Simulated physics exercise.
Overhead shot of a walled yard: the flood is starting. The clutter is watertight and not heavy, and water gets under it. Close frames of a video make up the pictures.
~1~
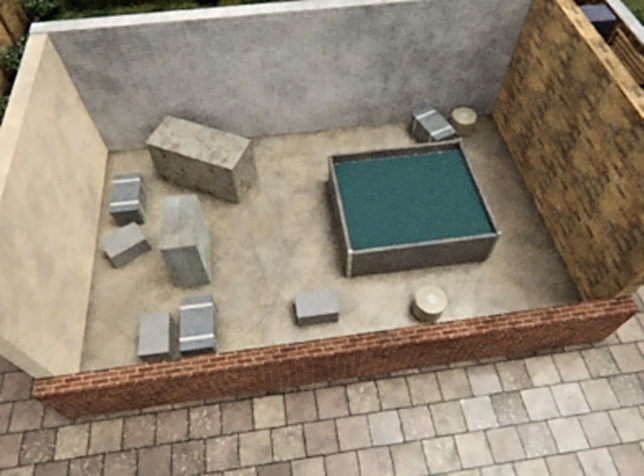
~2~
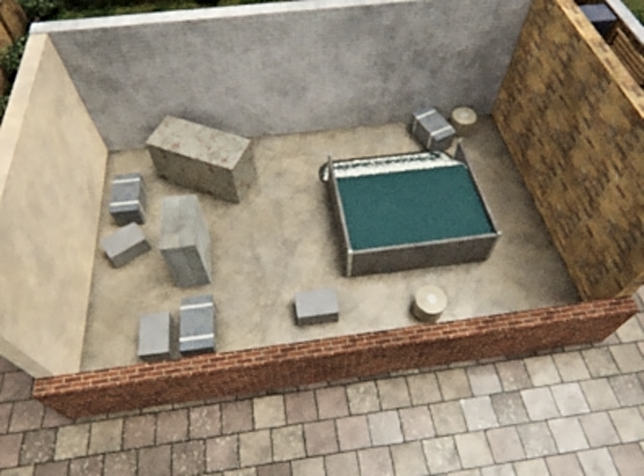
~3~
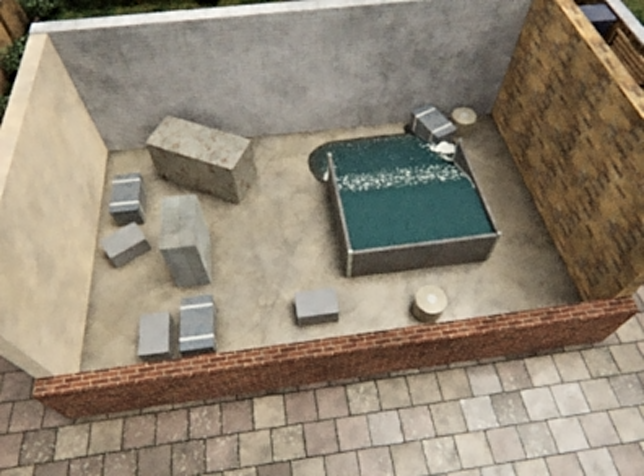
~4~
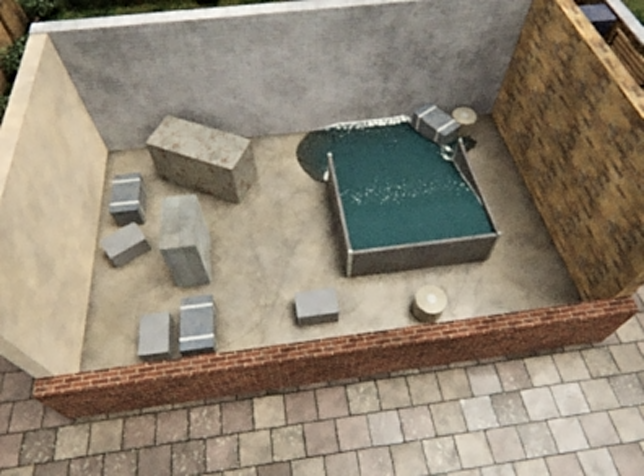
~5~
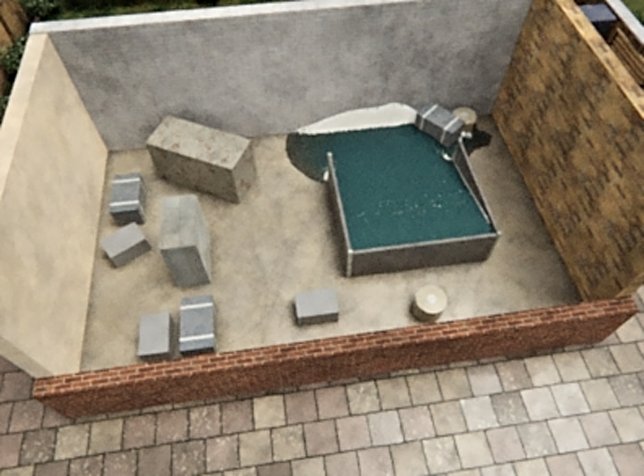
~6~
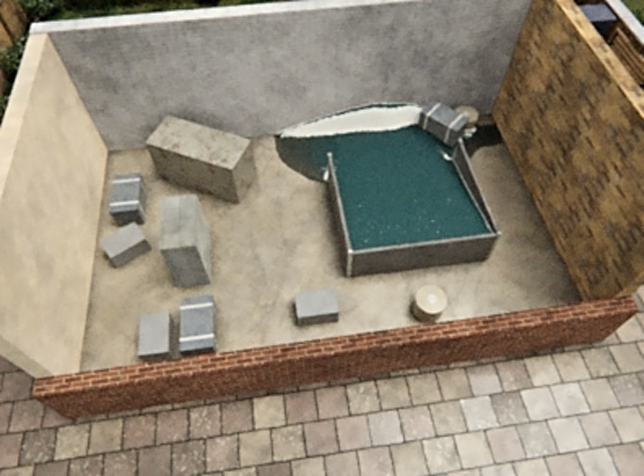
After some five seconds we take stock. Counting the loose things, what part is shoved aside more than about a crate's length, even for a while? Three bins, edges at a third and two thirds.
The portion moved well away stays in the middle third.
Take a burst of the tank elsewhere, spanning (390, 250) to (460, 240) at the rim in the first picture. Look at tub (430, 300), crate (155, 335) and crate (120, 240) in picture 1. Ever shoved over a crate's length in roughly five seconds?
First covers that distance, second covers that distance, third covers that distance.
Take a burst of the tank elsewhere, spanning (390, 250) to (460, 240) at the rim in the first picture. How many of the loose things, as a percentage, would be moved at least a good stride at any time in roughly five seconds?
Estimate: Close to 90 per cent.
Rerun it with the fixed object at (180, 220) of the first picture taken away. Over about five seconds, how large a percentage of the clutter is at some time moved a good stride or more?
Around 60 in a hundred.
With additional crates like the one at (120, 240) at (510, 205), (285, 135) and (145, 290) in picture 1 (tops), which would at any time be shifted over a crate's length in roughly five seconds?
Listed in order: Displaced, displaced, then hardly budges.
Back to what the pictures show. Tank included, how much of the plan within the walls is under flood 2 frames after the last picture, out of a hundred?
I'd say around 30 in a hundred.
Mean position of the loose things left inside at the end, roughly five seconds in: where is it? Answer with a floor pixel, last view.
I'd put it at roughly (289, 295).
A moment on, 1 of 8 are well off their spots; 0 afloat.
Next, 2 of 8 are well off their spots; 0 afloat.
Later, 2 of 8 are well off their spots; 1 afloat.
In the end, 5 of 8 are well off their spots, and 5 have been at some point; 3 afloat.
